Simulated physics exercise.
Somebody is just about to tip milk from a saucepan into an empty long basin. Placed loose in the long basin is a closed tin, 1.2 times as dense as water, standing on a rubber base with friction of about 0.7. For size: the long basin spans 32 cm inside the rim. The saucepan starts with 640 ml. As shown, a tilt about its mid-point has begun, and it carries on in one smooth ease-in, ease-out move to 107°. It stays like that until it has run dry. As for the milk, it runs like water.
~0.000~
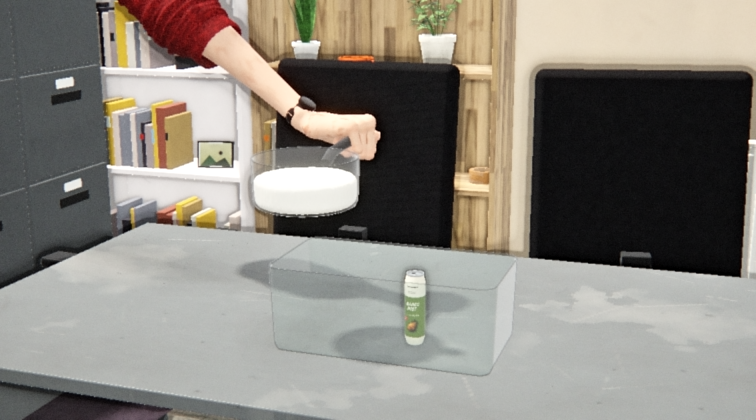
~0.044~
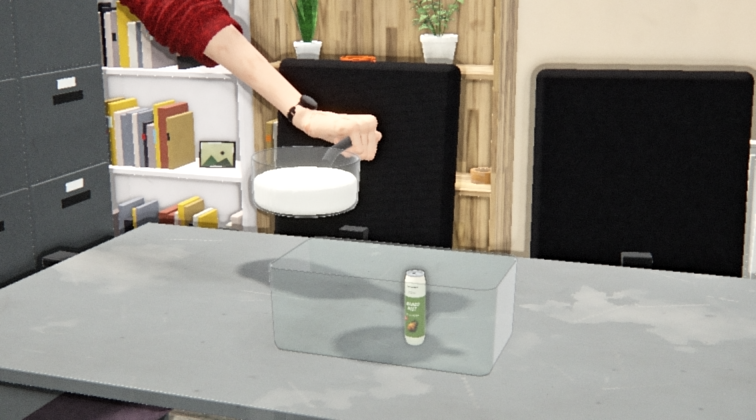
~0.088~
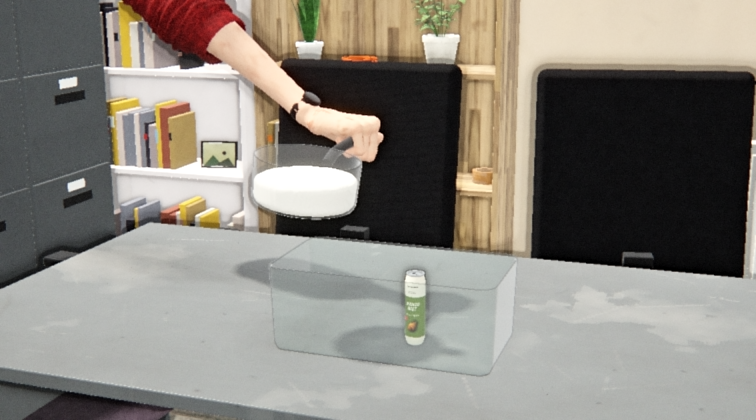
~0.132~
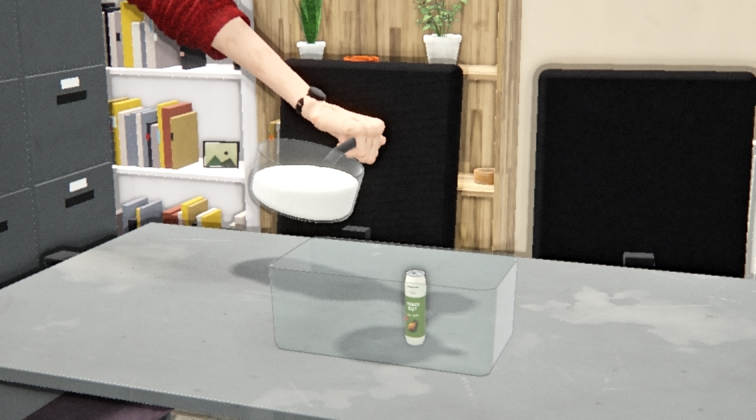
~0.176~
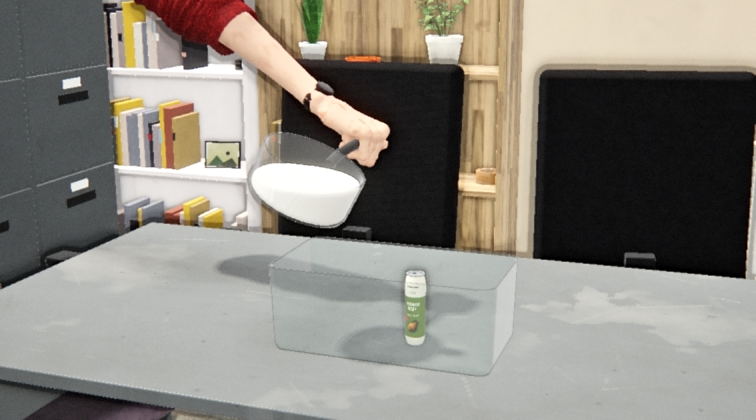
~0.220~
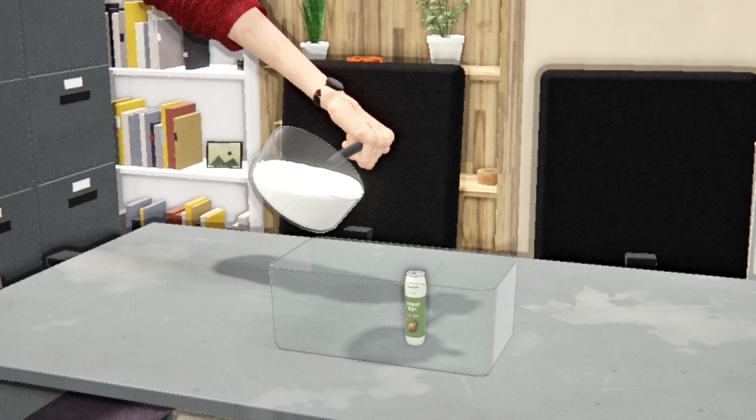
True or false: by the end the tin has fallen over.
False.
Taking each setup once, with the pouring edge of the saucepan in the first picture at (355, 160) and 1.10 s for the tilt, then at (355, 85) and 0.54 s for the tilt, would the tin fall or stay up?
Try 1: Still standing; try 2: Tipped over.
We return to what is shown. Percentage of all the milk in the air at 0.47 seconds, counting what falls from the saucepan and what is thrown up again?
About 30 per cent.
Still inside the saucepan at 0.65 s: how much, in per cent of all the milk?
About 4 % is still there.
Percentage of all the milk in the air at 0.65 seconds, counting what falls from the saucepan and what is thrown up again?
Airborne fraction: Approx. 3 %.
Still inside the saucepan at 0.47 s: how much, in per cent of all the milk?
18 %.
By 0.47 s the tilt is 102° and 18 per cent is still to pour; the tin stands where it began.
By 0.65 s the tilt is 107° and 4 per cent is still to pour; the tin stands where it began.
By 0.83 s the tilt is 107° and 0 per cent is still to pour; the tin stands where it began.
By 1.04 s the tilt is 107° and 0 per cent is still to pour; the tin stands where it began.
At rest the tin stands where it began.
